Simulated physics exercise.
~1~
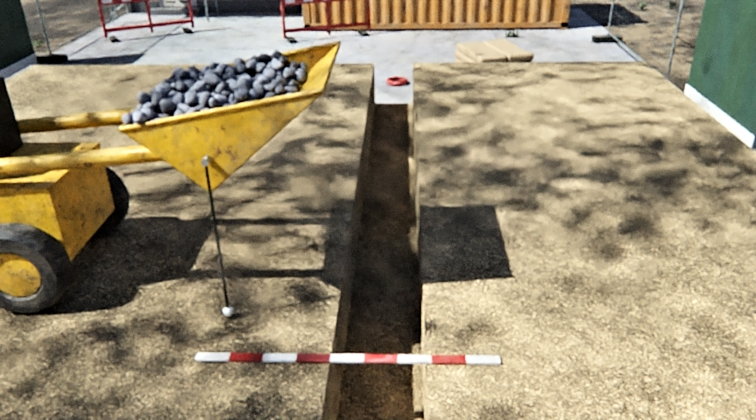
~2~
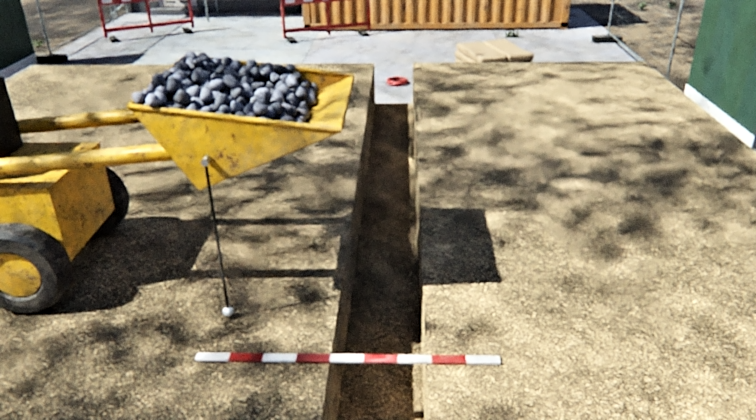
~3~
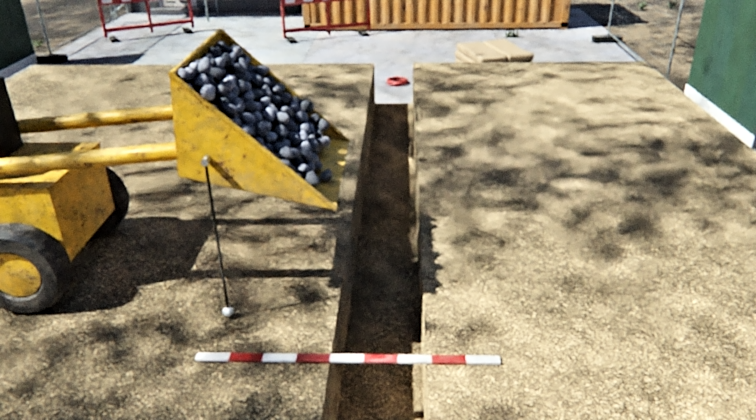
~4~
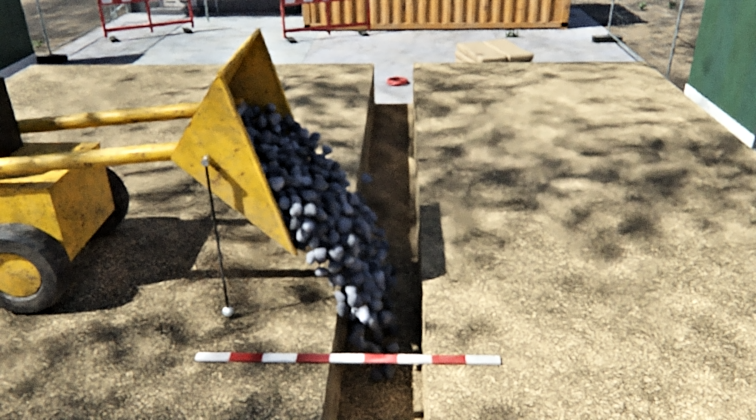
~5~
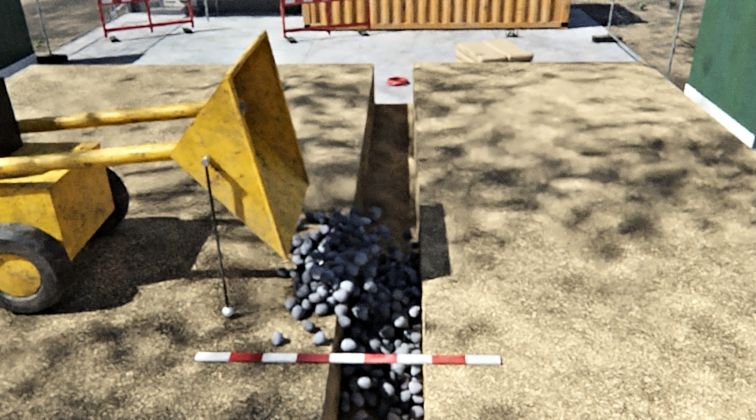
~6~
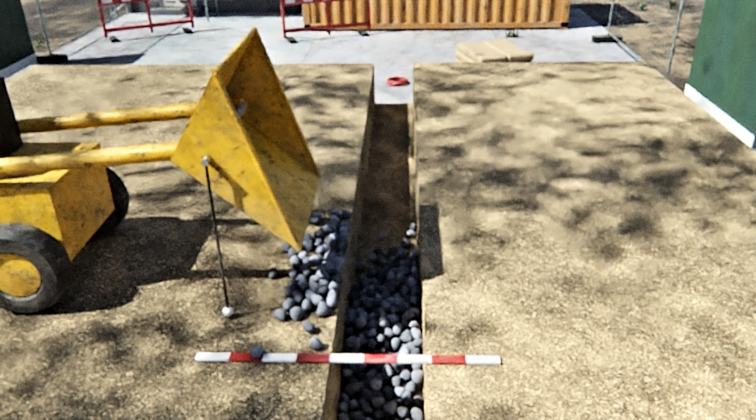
On a sandy building site, a yellow loader bucket tips grey stones rightward, most landing in a trench, some beside it.
